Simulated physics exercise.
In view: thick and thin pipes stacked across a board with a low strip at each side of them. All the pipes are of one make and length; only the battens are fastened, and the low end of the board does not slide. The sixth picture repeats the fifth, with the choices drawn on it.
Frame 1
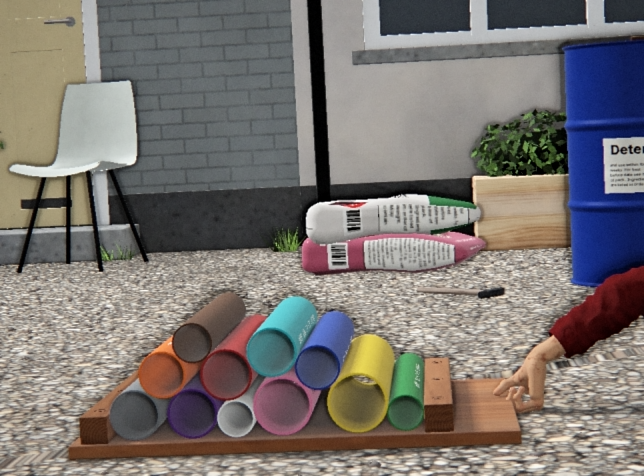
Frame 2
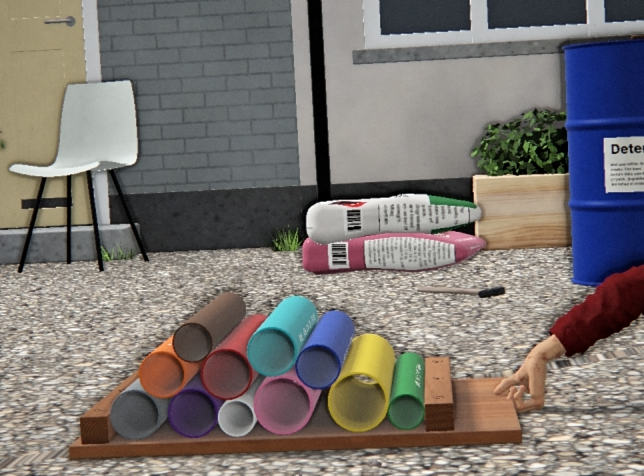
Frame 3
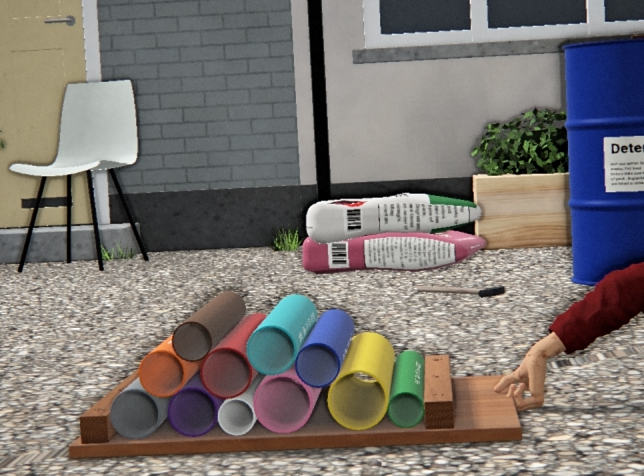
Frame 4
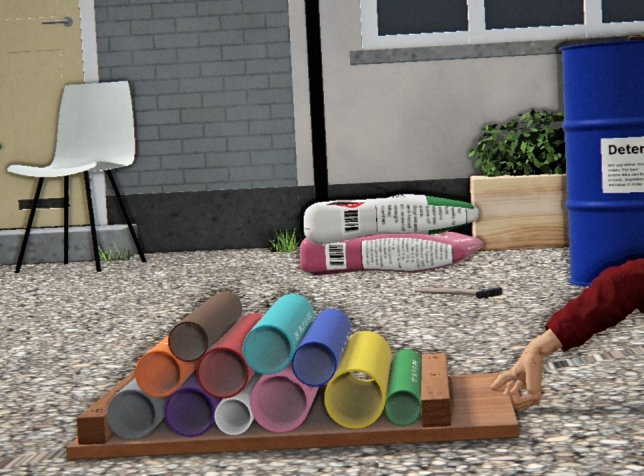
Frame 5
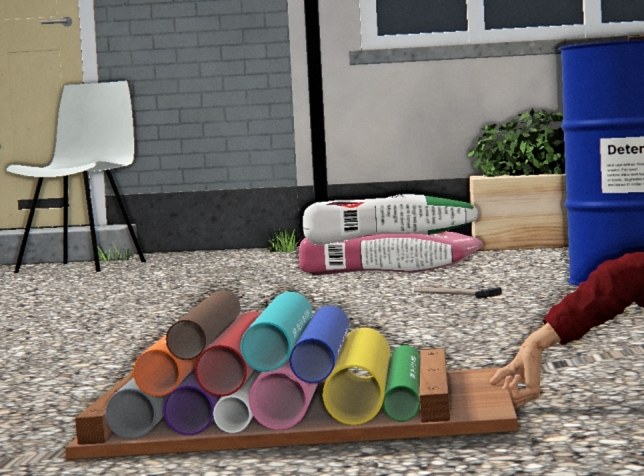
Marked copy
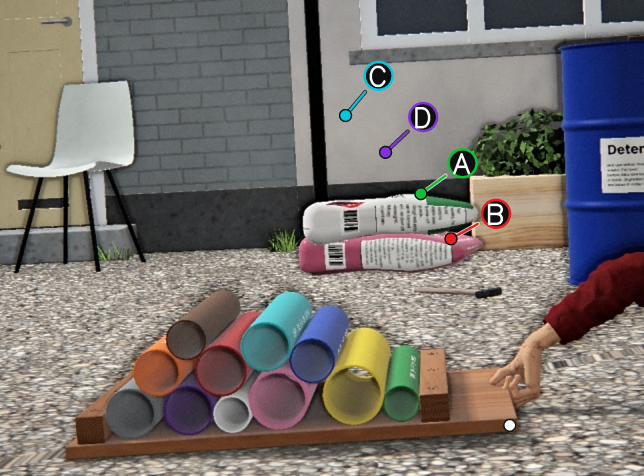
Coloured pipes lying stacked on a wooden board on gravel, barely shifting in view, while a red-sleeved hand touches its right end.
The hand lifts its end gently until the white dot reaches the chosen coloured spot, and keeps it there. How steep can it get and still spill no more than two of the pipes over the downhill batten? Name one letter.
Mark B is as high as it can go.
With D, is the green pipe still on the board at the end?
The green pipe: Yes.
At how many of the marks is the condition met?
One of them.
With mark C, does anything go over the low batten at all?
At C: Yes.
On the marked copy, A at (421, 194); B at (451, 239); C at (345, 115); D at (385, 152); the white dot at (510, 425).
Taking B. A third of the way, board at 16°.
Two thirds of the way, board at 27°.
When it is over, board at 27°, none over the low batten.
As for the rest, A five over the low batten; C five over the low batten; D five over the low batten.
